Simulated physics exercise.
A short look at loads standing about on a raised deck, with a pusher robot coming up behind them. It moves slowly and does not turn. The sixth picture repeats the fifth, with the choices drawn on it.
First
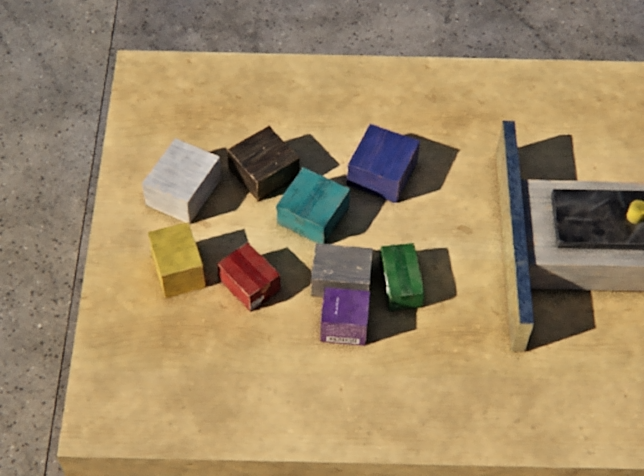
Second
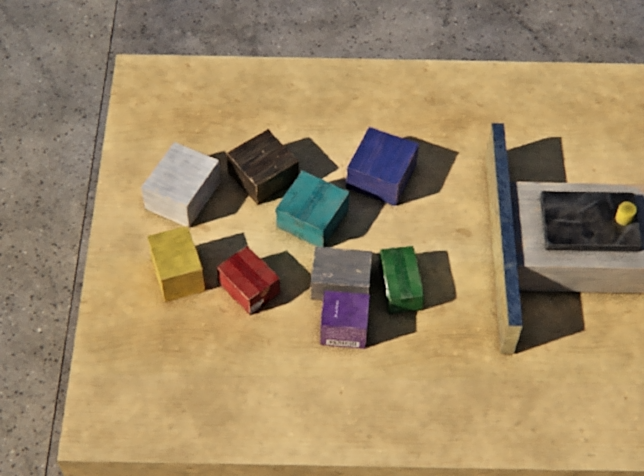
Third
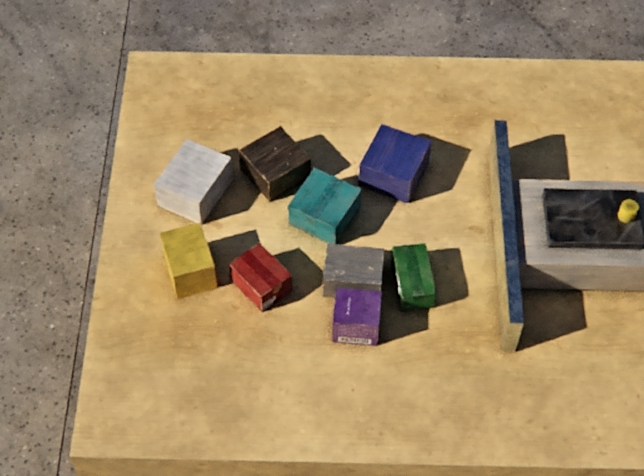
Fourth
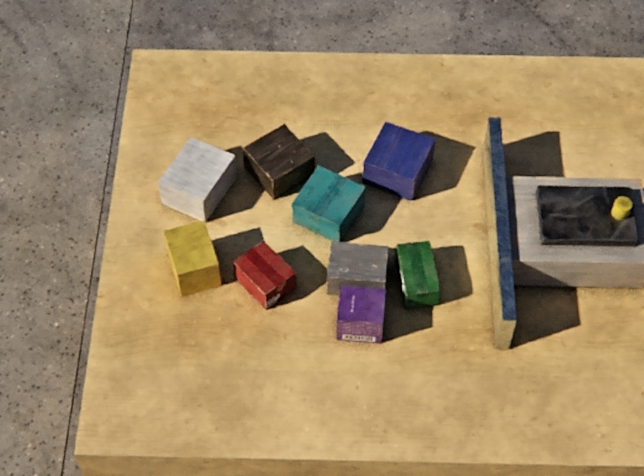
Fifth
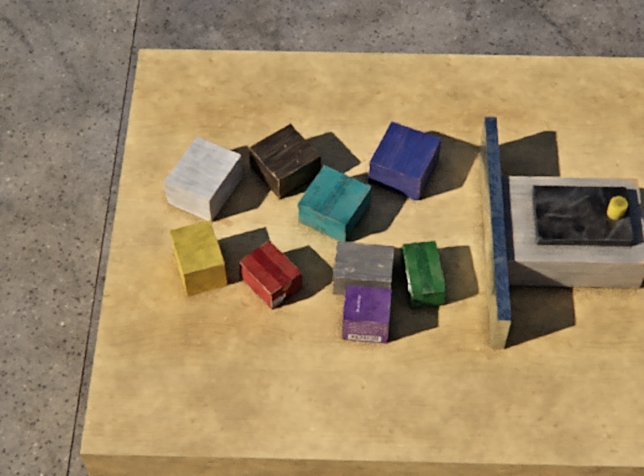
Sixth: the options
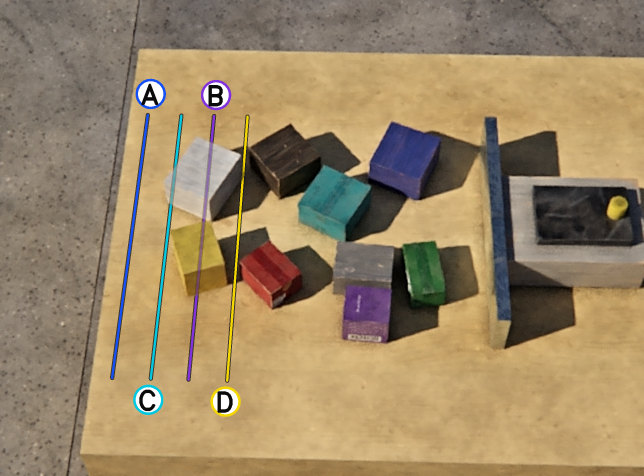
Pusher robot with a wide blue front plate creeping left across a tan deck, the scattered coloured boxes before it staying still.
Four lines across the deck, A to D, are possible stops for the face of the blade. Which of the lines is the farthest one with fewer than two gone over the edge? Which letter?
Up to line D.
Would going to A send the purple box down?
Yes.
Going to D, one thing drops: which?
The yellow crate goes over.
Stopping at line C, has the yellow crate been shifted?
By then, yes.
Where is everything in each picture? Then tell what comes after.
In the first frame, red box (249, 277); black crate (264, 163); yellow crate (176, 260).
In the second frame, robot (583, 220); grey crate (341, 276).
In the third frame, robot (586, 217); green parcel (413, 277).
In the fourth frame, robot (579, 214); white crate (198, 179).
In the fifth frame, robot (575, 214); red box (271, 275); black crate (285, 161); yellow crate (198, 258).
On the marked copy, A at (131, 237); B at (202, 238); C at (167, 238); D at (238, 239).
Following D. Soon after the start, robot (481, 212); blue crate (368, 167); green parcel (378, 273).
Later, robot (387, 211); yellow crate (151, 258); white crate (177, 179).
In the end, robot (318, 209); yellow crate over the edge; red box (122, 268); one fallen.
As for the rest, A drops eight; B drops two; C drops five.
